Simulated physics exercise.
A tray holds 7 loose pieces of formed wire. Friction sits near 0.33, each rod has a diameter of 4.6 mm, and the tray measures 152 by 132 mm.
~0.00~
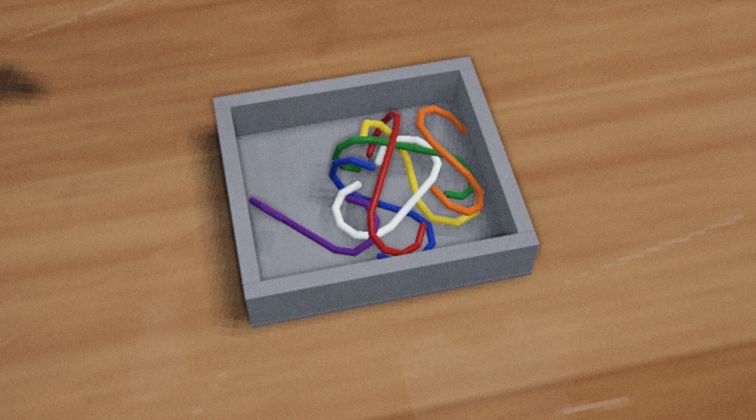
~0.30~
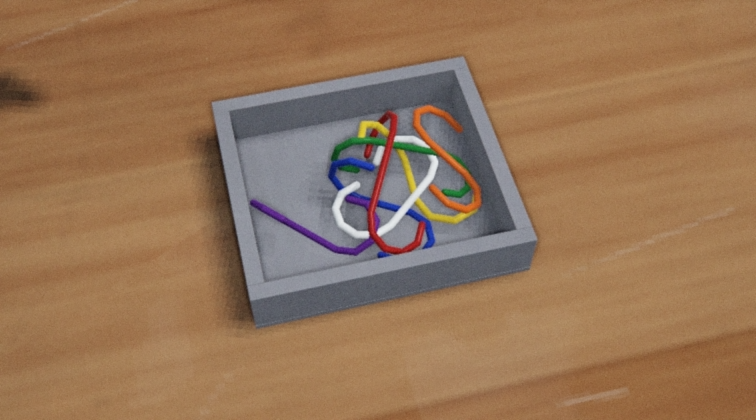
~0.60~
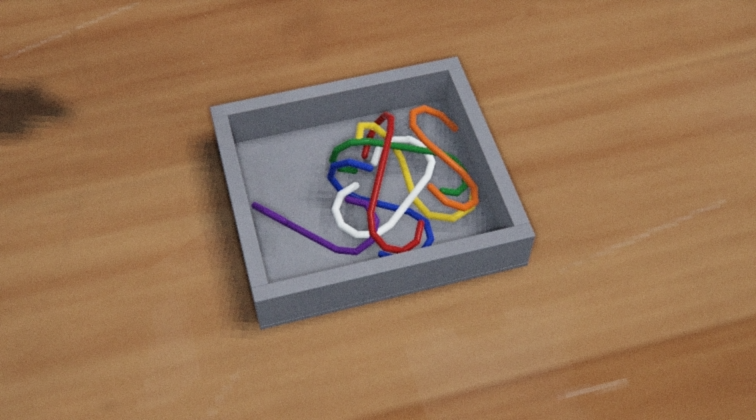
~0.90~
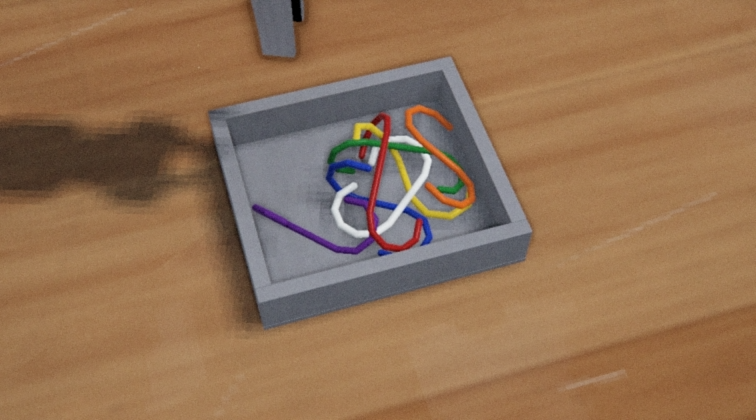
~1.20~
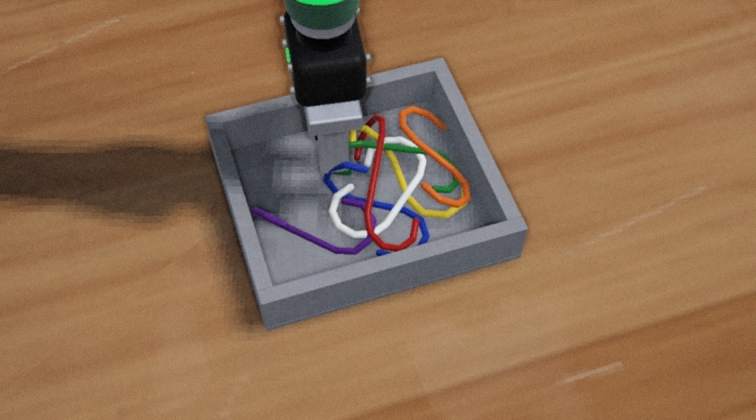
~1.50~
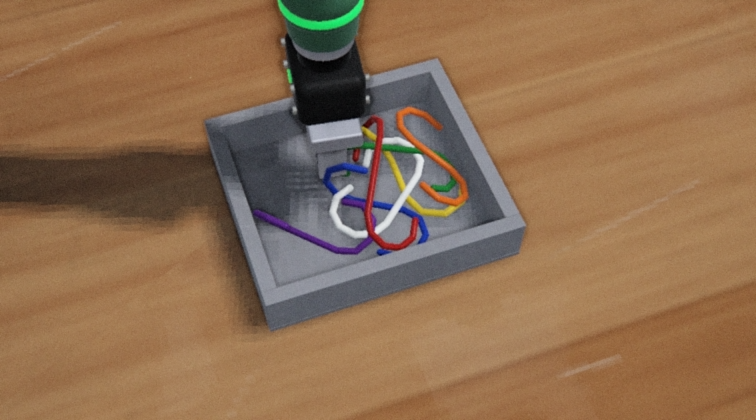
A robotic gripper came down from the top over a gray tray of tangled, colorful bent wires on a wooden table, reached in among them, and closed on the green one near the back.
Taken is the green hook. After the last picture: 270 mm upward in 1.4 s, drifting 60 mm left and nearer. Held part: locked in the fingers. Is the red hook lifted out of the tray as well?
Yes.
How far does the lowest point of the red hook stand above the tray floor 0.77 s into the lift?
Roughly 80 mm.
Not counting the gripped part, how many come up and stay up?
I make it 1 of them.
After 1.92 s, lowest point more than 20 mm over the tray floor, green hook 58 mm.
After 2.27 s, lowest point more than 20 mm over the tray floor, green hook 158 mm, red hook 82 mm.
After 2.90 s, lowest point more than 20 mm over the tray floor, green hook 272 mm, red hook 182 mm.
End, hanging green hook 272 mm, red hook 182 mm; the other 5 are down.
